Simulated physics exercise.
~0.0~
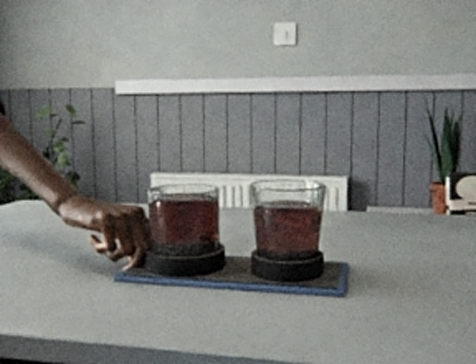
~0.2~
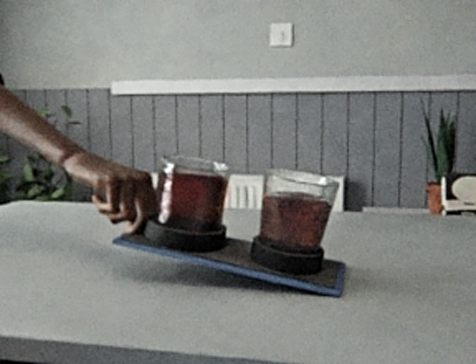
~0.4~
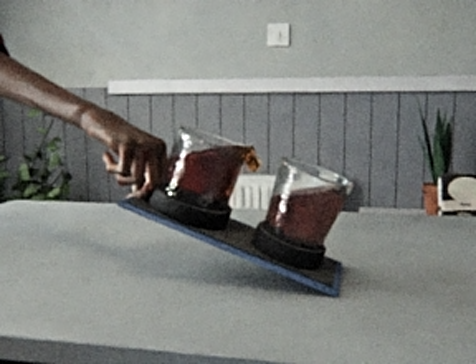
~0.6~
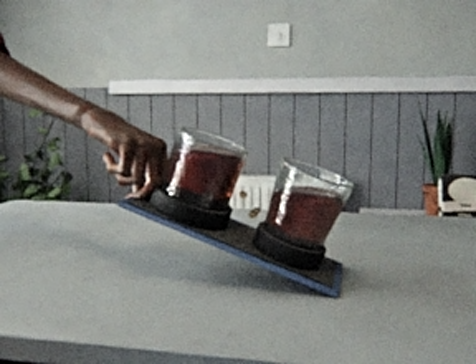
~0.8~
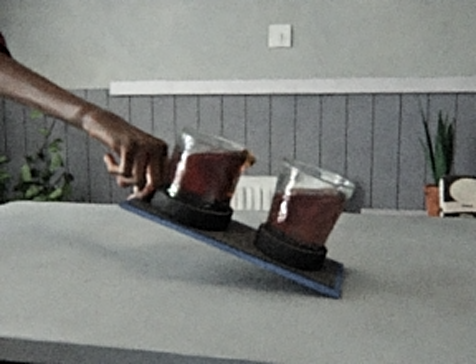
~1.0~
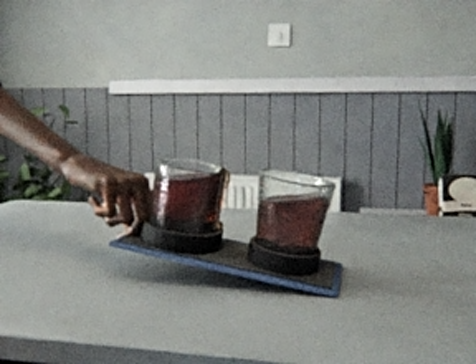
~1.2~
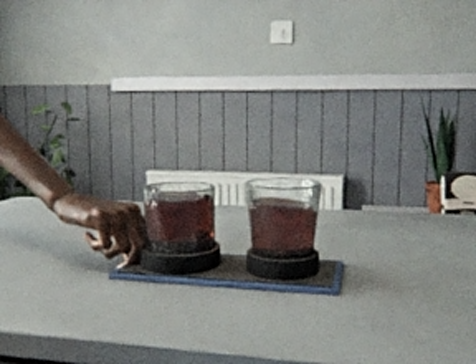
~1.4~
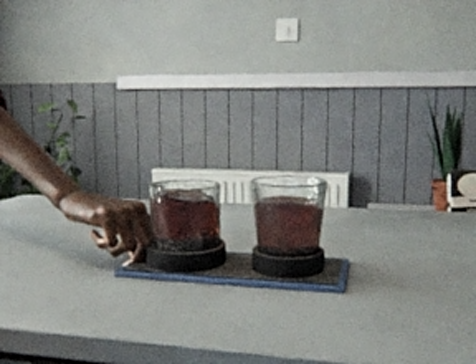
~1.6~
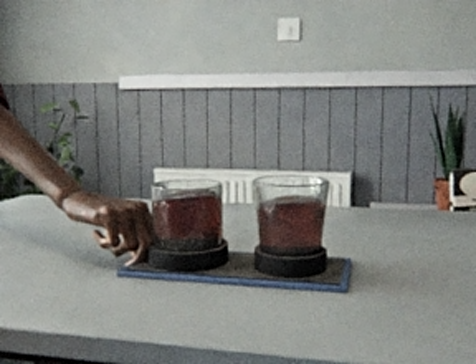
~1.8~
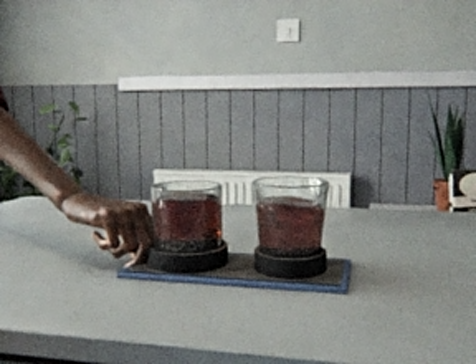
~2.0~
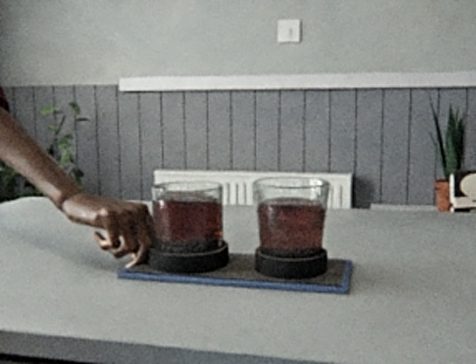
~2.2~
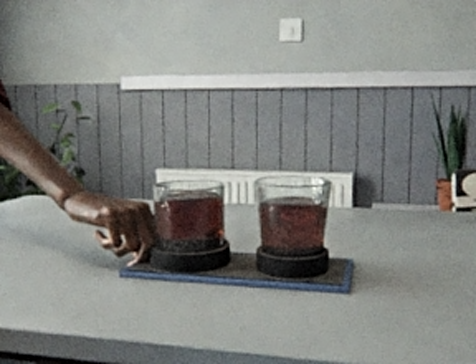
A hand raised the left end of a tray holding two glasses of reddish-brown tea, tipping it until some tea slopped over the left glass's rim, then lowered it flat again, leaving both glasses upright in their dark holders.
